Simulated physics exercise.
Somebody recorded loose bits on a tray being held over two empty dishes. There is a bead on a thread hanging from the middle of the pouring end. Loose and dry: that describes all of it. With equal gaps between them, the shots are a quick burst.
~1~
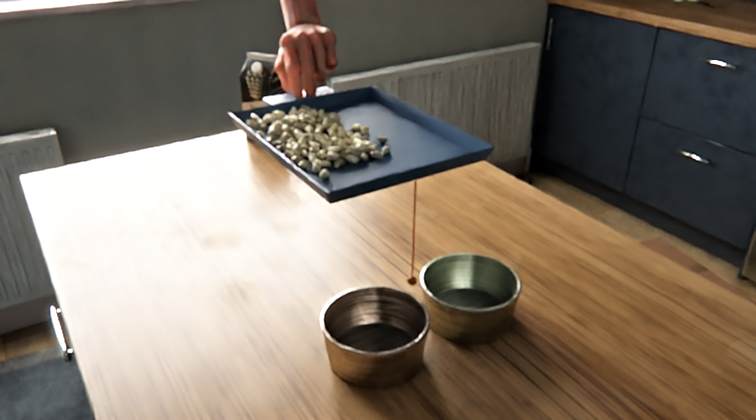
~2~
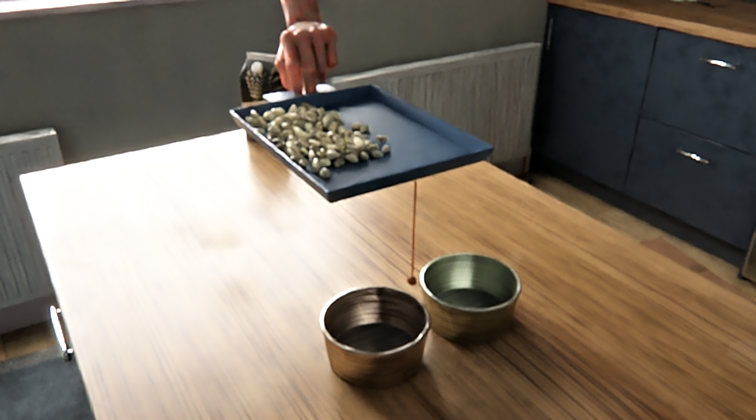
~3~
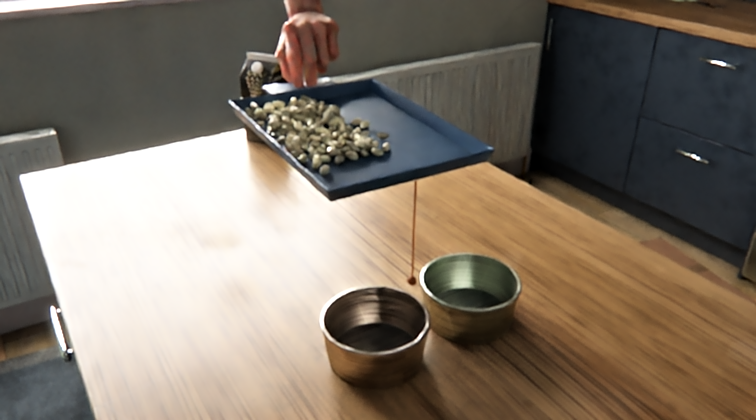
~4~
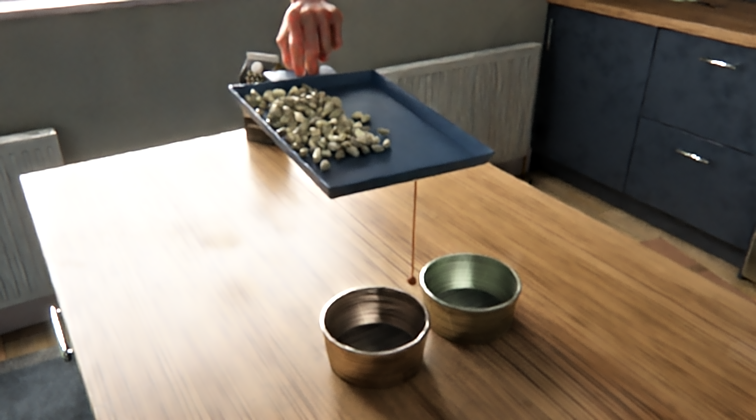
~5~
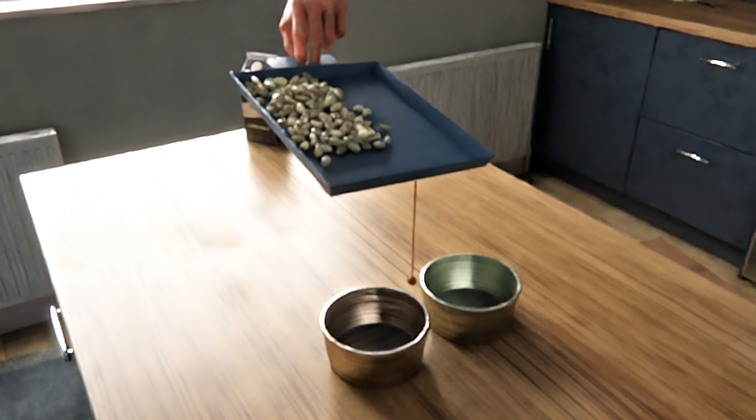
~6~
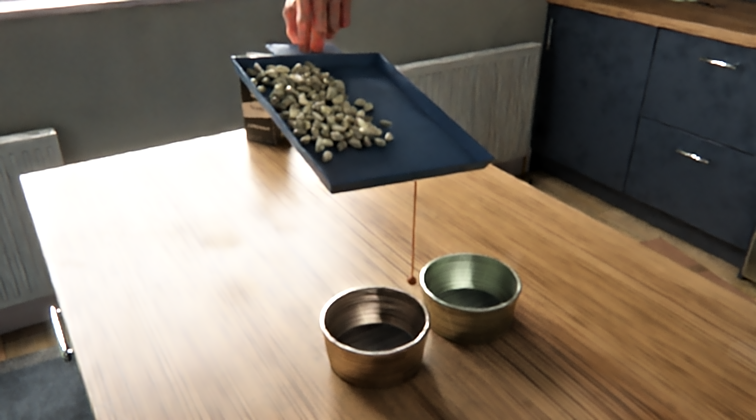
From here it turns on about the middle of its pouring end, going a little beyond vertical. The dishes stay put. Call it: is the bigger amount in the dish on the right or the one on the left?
It is in the one on the right.
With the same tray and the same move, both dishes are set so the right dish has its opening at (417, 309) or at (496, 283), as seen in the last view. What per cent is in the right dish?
In order: 30 percent and 70 percent.
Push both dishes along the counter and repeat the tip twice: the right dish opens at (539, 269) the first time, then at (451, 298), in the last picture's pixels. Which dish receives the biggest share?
At the first spot the left-side one comes out ahead, at the second spot the right-side one.
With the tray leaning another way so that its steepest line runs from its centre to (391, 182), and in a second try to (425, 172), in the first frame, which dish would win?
The leftmost dish, then the rightmost dish.
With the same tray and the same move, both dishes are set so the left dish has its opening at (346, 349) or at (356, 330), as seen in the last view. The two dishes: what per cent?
In turn 50 and 60 in a hundred.
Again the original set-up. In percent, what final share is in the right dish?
Result: Around 70 in a hundred.
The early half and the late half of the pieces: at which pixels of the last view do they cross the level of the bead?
At about (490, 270), then at (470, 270).
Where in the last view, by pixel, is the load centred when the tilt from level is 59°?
Somewhere about pixel (443, 159).
Just after the last frame, tray tipped steeply; the larger part on the tray; about a tenth in the air.
A moment on, tray tipped right over; roughly a third on the tray; just a few in the left dish; roughly a third in the right dish; about a tenth outside both; about a tenth in the air.
Further on, tray tipped past a quarter turn; just a few in the left dish; the larger part in the right dish; roughly a quarter outside both.
When it is over, tray tipped past a quarter turn; just a few in the left dish; the larger part in the right dish; roughly a quarter outside both.
